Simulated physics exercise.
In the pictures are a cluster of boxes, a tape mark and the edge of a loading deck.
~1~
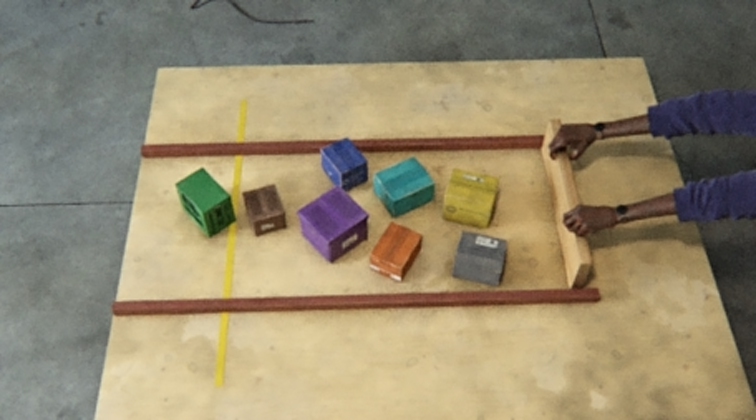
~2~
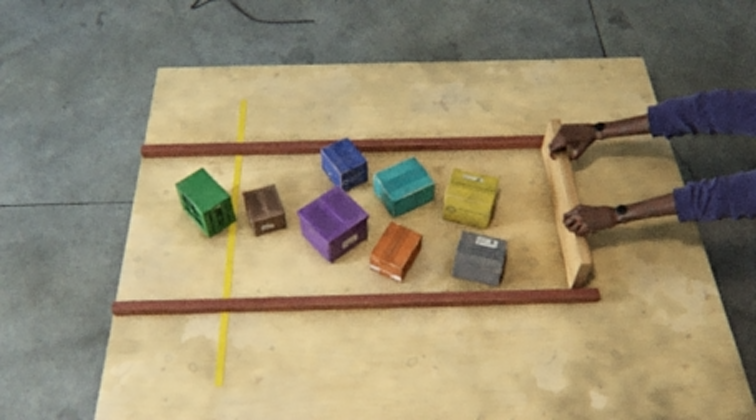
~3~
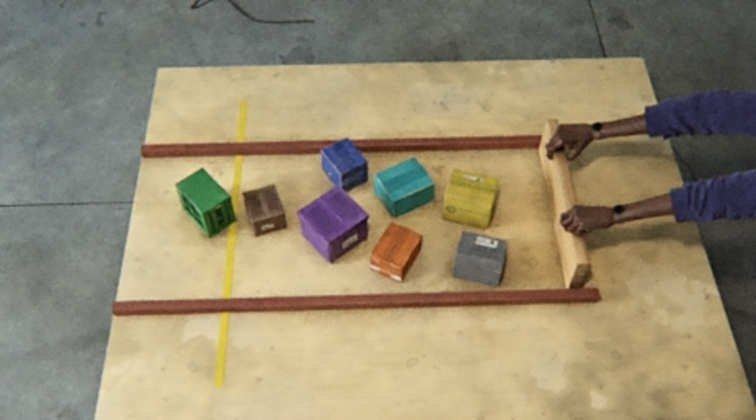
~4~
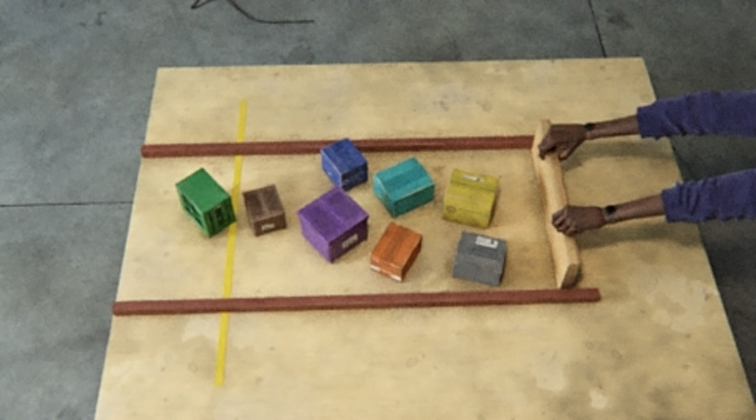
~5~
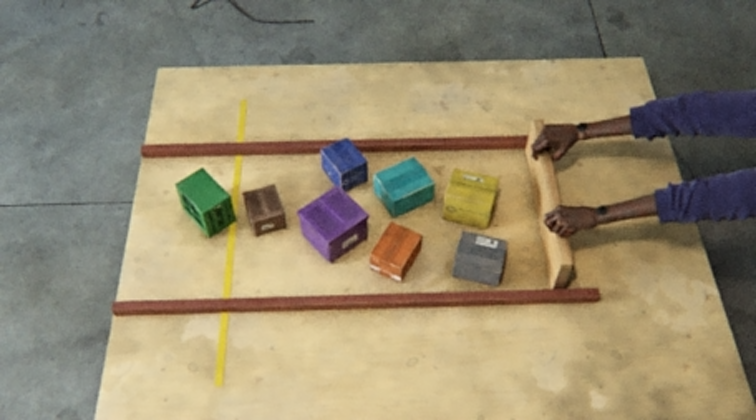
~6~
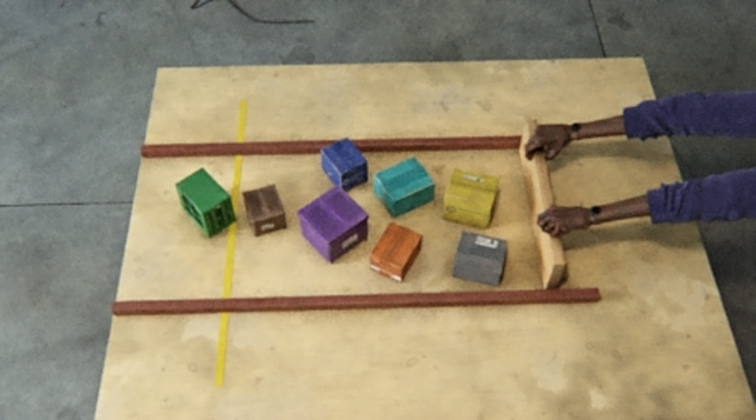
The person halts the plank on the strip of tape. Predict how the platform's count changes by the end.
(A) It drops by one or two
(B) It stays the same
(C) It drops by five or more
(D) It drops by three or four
A.
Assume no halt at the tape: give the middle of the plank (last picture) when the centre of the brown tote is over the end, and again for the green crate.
Brown tote over the end: About (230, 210). Green crate over the end: About (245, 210).
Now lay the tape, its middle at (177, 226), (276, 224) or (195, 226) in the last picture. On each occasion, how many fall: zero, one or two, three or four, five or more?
Well, it comes out as 5 or more, zero and three to four, in that order.
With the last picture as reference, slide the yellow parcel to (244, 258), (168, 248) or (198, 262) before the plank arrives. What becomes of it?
Taking the starts in order, it keeps its place, then keeps its place, then keeps its place.
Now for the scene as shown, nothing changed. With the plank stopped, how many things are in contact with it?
Tally at the end: 3.
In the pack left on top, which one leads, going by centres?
The brown tote ends up foremost.
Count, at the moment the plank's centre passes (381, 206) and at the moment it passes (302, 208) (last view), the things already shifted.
Counts: 7 and 8.
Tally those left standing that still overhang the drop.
Answer: 2.
Early on, none off yet; green crate at rest near (206, 203); brown tote at rest near (265, 211); purple tote travelled a little near (310, 228).
Finally, the number that fall off is one or two; lost, green crate.
